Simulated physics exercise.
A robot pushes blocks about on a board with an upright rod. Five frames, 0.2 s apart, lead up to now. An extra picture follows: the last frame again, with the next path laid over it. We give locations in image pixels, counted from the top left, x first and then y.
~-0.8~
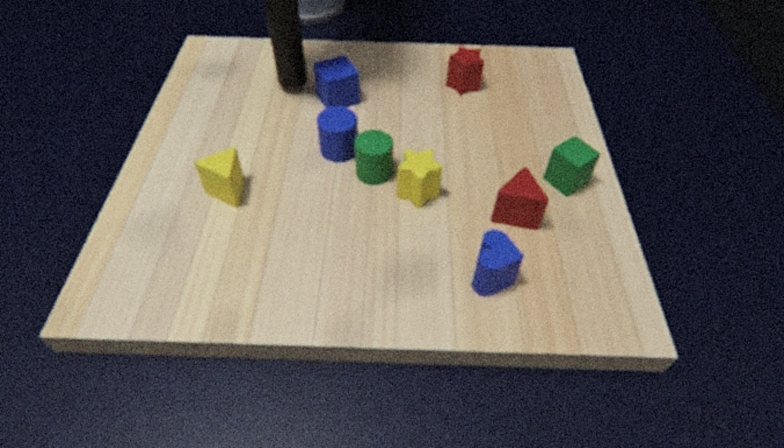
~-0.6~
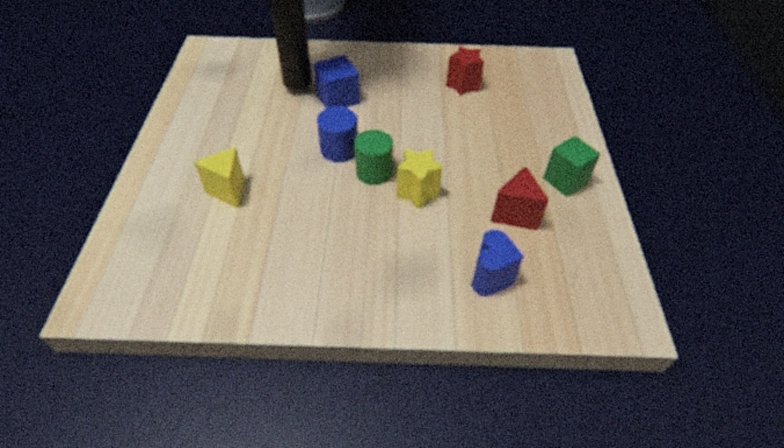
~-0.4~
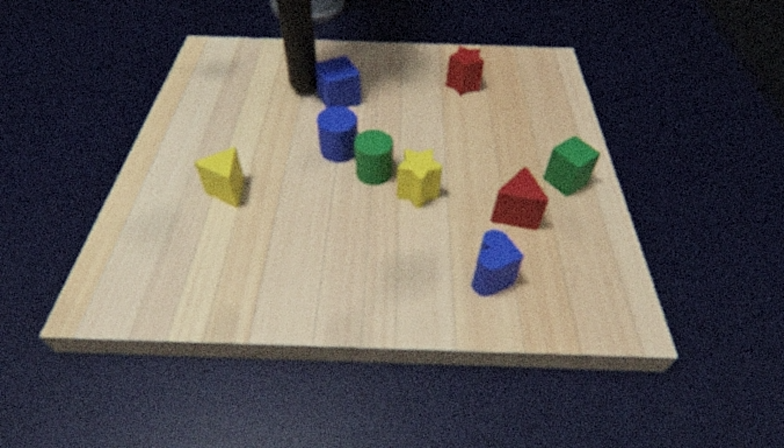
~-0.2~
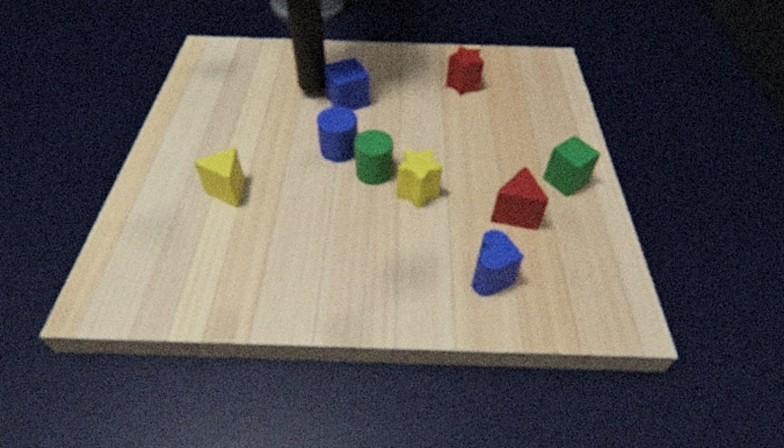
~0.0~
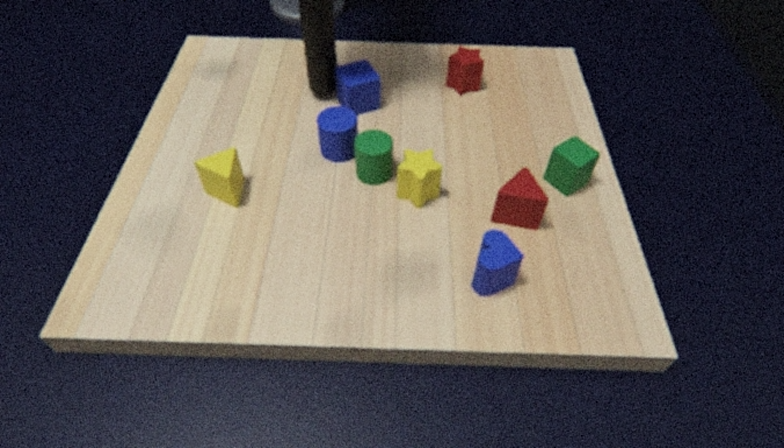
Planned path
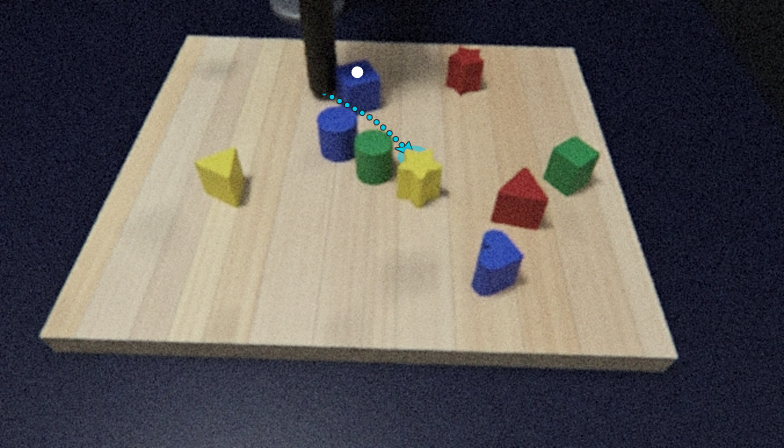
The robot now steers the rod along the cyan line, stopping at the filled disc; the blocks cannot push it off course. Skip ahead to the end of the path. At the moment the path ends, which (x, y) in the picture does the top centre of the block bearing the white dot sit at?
My best guess is (414, 85).
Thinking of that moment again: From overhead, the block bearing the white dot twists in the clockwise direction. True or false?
That statement is not accurate.
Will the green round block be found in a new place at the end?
Final answer: No.
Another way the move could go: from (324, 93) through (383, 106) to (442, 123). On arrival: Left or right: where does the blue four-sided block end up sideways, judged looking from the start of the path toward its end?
The shift is to the right of that direction.
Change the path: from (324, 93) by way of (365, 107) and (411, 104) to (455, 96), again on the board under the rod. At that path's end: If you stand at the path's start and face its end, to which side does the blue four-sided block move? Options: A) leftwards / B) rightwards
The answer is B.
Path on the board, from (324, 93) by way of (373, 120) to (414, 157); the dot is on the blue four-sided block.
The first path, step by step. One third of the way, rod at (358, 103); blue four-sided block at (395, 81), turned 40° anticlockwise.
Two thirds of the way, rod at (388, 124); blue four-sided block at (414, 85), turned 95° anticlockwise.
At the end, rod at (415, 149); blue four-sided block at (414, 85), turned 95° anticlockwise; green round block in place.
